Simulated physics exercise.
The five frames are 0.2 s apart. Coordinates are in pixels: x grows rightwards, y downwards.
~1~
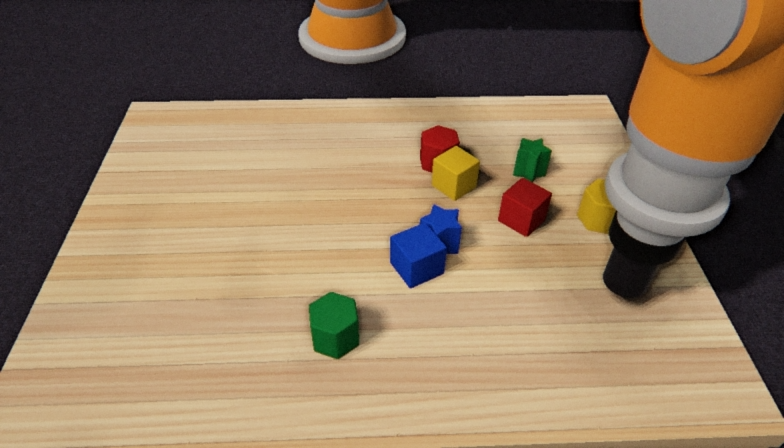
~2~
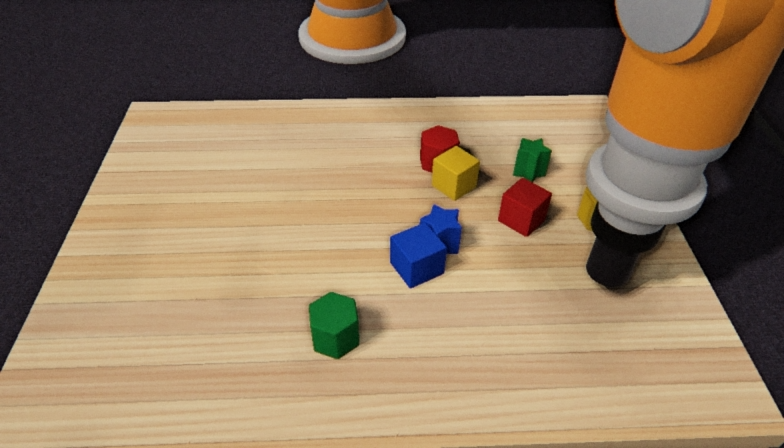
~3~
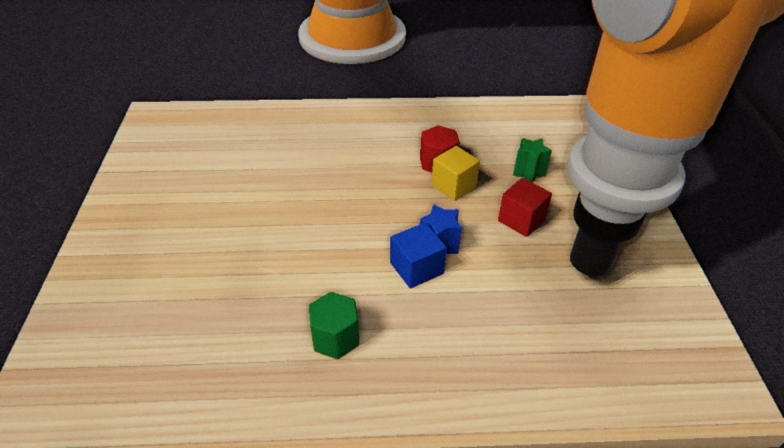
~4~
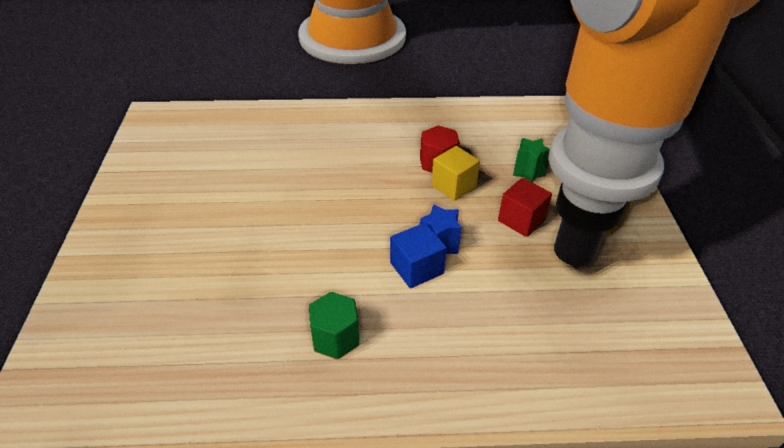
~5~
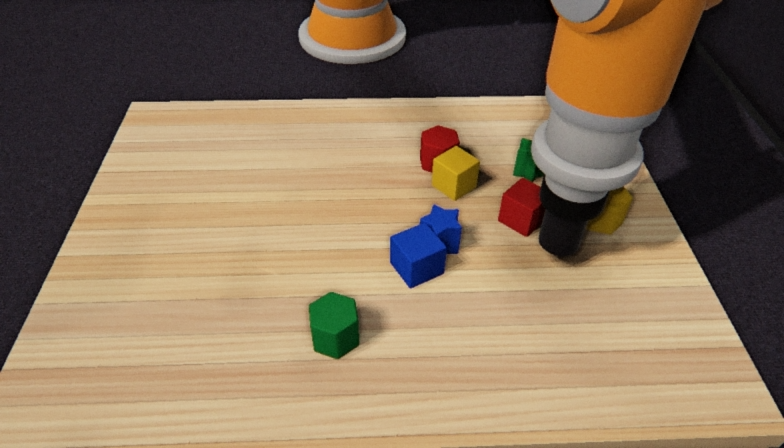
The robot arm slid its black tip slowly left and slightly away across the wooden board, passing in front of a yellow block and drawing close to the red cube, while the scattered blocks stayed put.
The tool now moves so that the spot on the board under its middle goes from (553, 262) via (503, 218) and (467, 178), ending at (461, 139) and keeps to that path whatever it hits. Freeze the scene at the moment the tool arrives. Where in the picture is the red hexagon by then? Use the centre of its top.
At (399, 112).
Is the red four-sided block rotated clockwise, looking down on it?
I believe so.
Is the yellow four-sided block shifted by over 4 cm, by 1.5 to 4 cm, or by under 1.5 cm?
Goes over 4 cm.
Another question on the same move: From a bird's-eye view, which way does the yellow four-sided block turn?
Looking down: Anticlockwise.
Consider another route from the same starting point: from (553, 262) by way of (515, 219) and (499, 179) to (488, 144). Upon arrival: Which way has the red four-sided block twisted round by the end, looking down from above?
Clockwise from above.
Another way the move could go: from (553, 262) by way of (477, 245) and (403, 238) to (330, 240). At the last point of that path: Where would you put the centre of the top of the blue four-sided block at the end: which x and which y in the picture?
By then it is at (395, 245).
On the path given first. One third of the way, tool at (506, 198); red four-sided block at (513, 168), turned 60° clockwise.
Two thirds of the way, tool at (469, 158); red hexagon at (419, 121), turned 15° anticlockwise; yellow four-sided block at (440, 140); red four-sided block at (506, 152); green star at (537, 145).
At the end, tool at (463, 120); red hexagon at (399, 112), turned 35° anticlockwise; yellow four-sided block at (432, 123), turned 45° anticlockwise; red four-sided block at (506, 151), turned 130° clockwise; green star at (538, 145).
